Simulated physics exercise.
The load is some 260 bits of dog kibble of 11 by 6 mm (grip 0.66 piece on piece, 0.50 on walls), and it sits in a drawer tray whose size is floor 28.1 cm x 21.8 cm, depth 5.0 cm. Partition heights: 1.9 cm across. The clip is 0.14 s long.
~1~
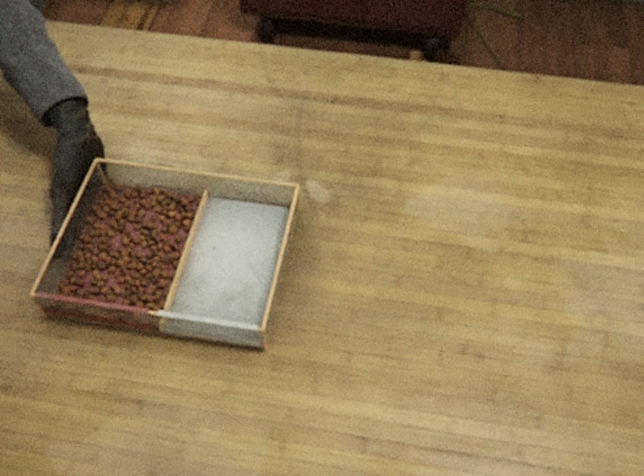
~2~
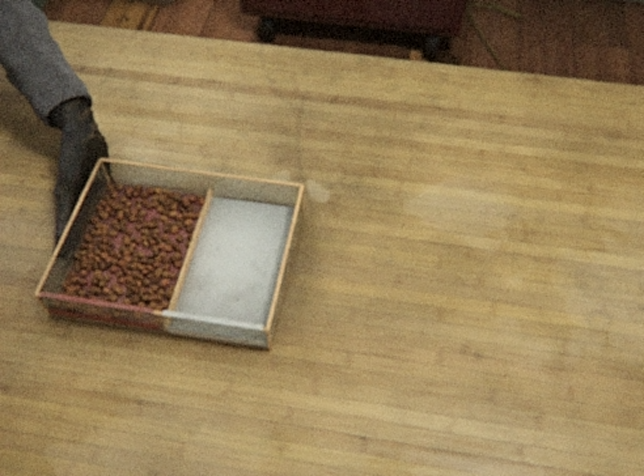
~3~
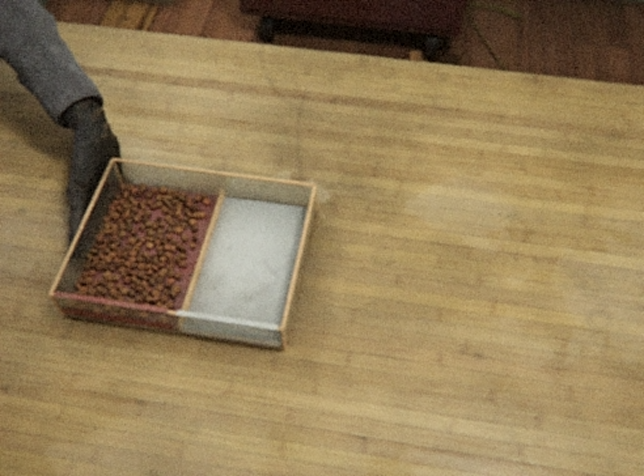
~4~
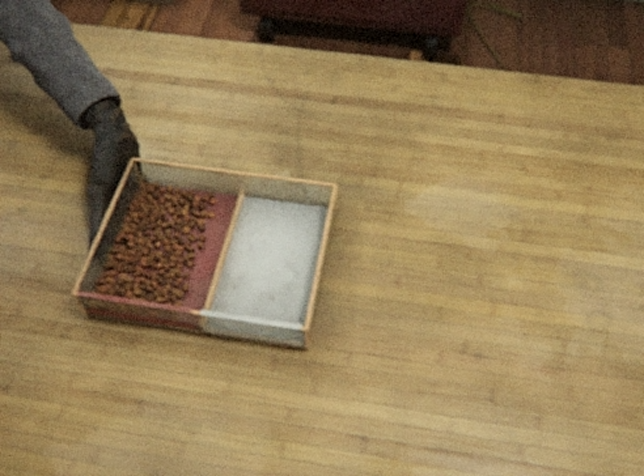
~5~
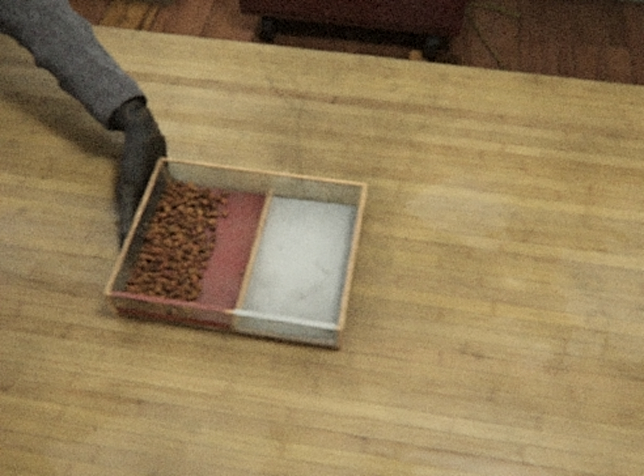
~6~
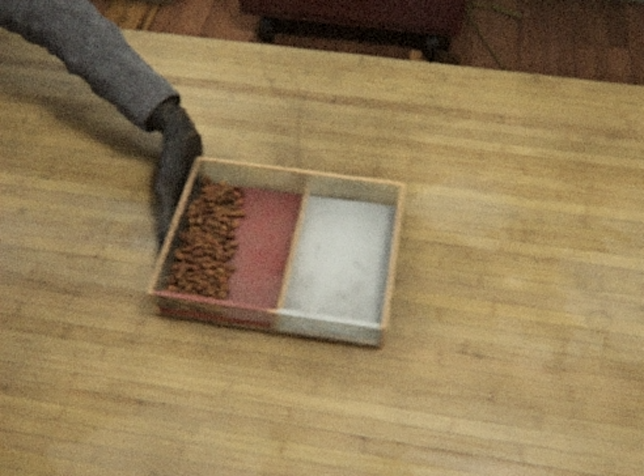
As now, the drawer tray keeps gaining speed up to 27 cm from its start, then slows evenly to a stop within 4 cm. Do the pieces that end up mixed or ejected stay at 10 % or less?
Oh, that's more than a tenth gone astray.
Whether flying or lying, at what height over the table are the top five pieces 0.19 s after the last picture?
They're near 11 cm up.
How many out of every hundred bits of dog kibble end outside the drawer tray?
I'd put it at roughly 10 percent.
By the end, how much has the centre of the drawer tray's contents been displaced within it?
Measured shift: Approx. 7.5 cm, an estimate.
Then, 0.08 s after the last picture, tilt 0 degrees; red 100 %; 0 % away from where they began.
Then, 0.14 s after the last picture, tilt 0 degrees; red 95 %, white 5 %; 5 % away from where they began.
Then, 0.19 s after the last picture, tilt 0 degrees; red 70 %, white 25 %; 30 % away from where they began.
Then, 0.24 s after the last picture, tilt 0 degrees; red 65 %, white 25 %, in the air 10 %; 35 % away from where they began.
In the end, red 65 %, outside 10 %, white 25 %; 35 % away from where they began.
